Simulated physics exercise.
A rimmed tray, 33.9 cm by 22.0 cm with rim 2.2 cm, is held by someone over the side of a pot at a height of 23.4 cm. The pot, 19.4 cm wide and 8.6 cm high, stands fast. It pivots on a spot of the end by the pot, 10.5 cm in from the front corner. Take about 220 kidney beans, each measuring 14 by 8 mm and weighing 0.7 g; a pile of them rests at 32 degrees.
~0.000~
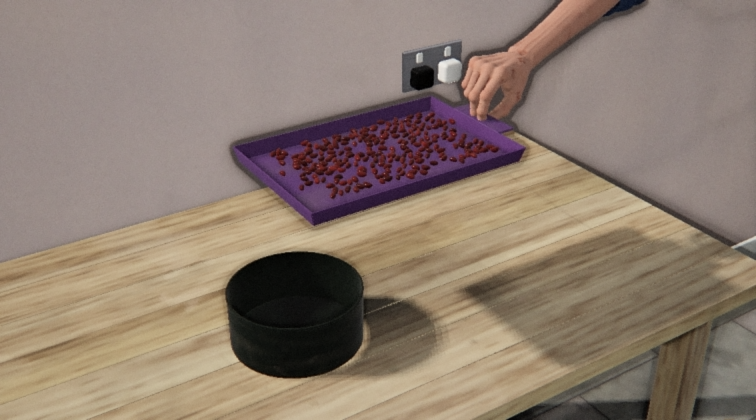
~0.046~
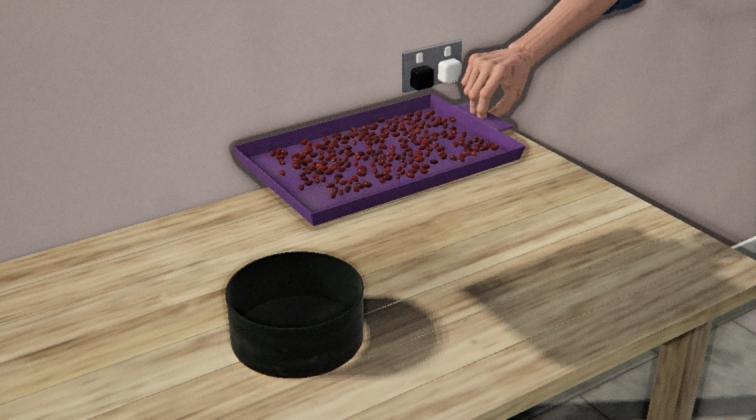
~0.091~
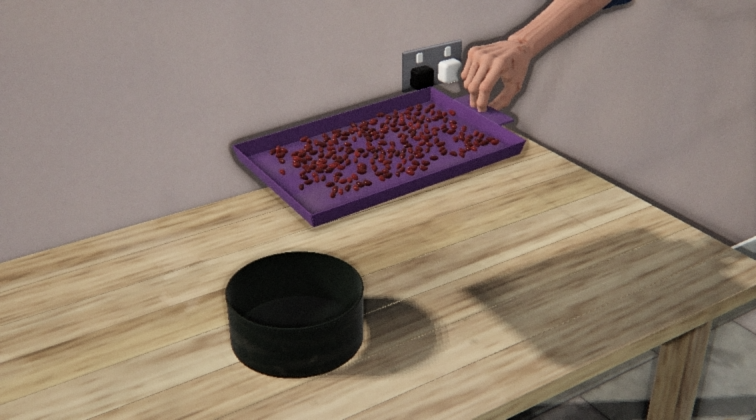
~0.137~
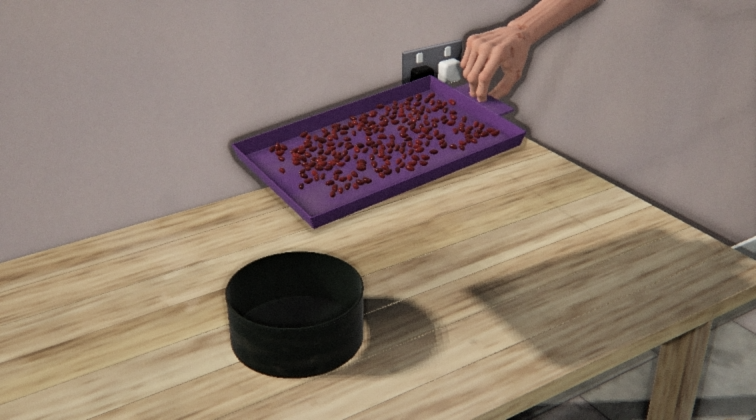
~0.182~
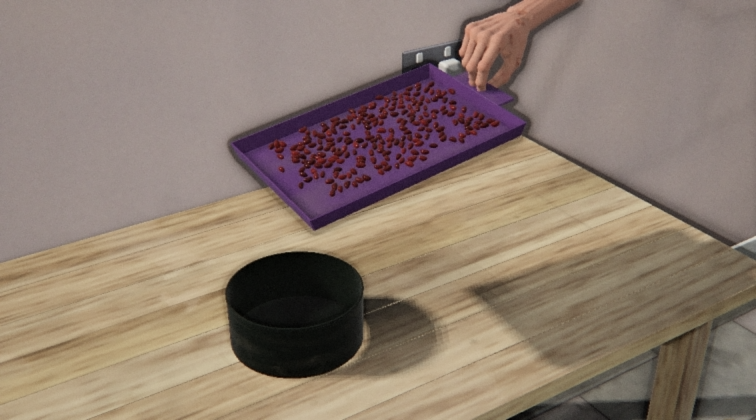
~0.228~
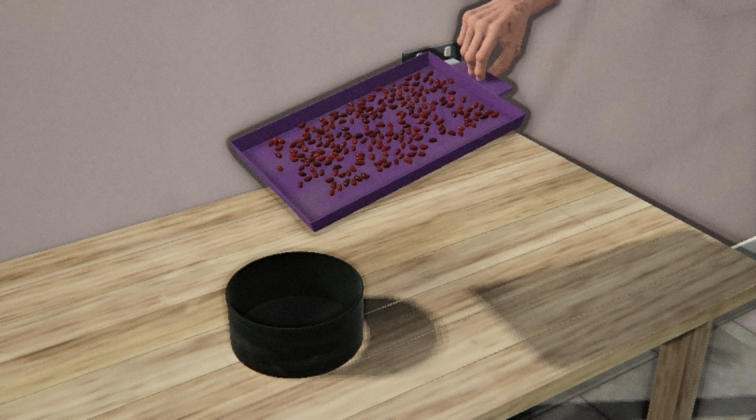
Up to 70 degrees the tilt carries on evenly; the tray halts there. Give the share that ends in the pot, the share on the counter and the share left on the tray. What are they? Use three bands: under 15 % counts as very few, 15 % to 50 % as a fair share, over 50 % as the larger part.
Pot: A fair share; counter: A fair share; left on the tray: A fair share.
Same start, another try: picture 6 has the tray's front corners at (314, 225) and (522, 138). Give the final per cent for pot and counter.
In the pot: 40 per cent; on the counter: 30 per cent.
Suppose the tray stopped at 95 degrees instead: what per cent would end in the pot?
In that case it comes to about 55 in a hundred.
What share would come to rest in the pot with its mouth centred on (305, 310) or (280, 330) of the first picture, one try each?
First try around 65 %, second around 75 %.
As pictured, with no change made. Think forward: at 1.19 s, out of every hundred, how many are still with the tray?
Some 40 per cent of the load.
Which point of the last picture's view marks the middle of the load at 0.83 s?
Near pixel (304, 209).
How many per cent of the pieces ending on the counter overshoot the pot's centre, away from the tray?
Some 90 per cent.
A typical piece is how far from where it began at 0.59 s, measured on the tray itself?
By then it sits near 7 cm from where it began.
Then, at 0.59 s, tilt 40 degrees; the tray holds 100 %, the pot 0 %.
Then, at 0.83 s, tilt 59 degrees; the tray holds 95 %, the pot 0 %.
Then, at 1.19 s, tilt 70 degrees; the tray holds 40 %, the pot 15 %.
At rest (2.7 s), pot 25 %, counter 45 %, tray 35 %.
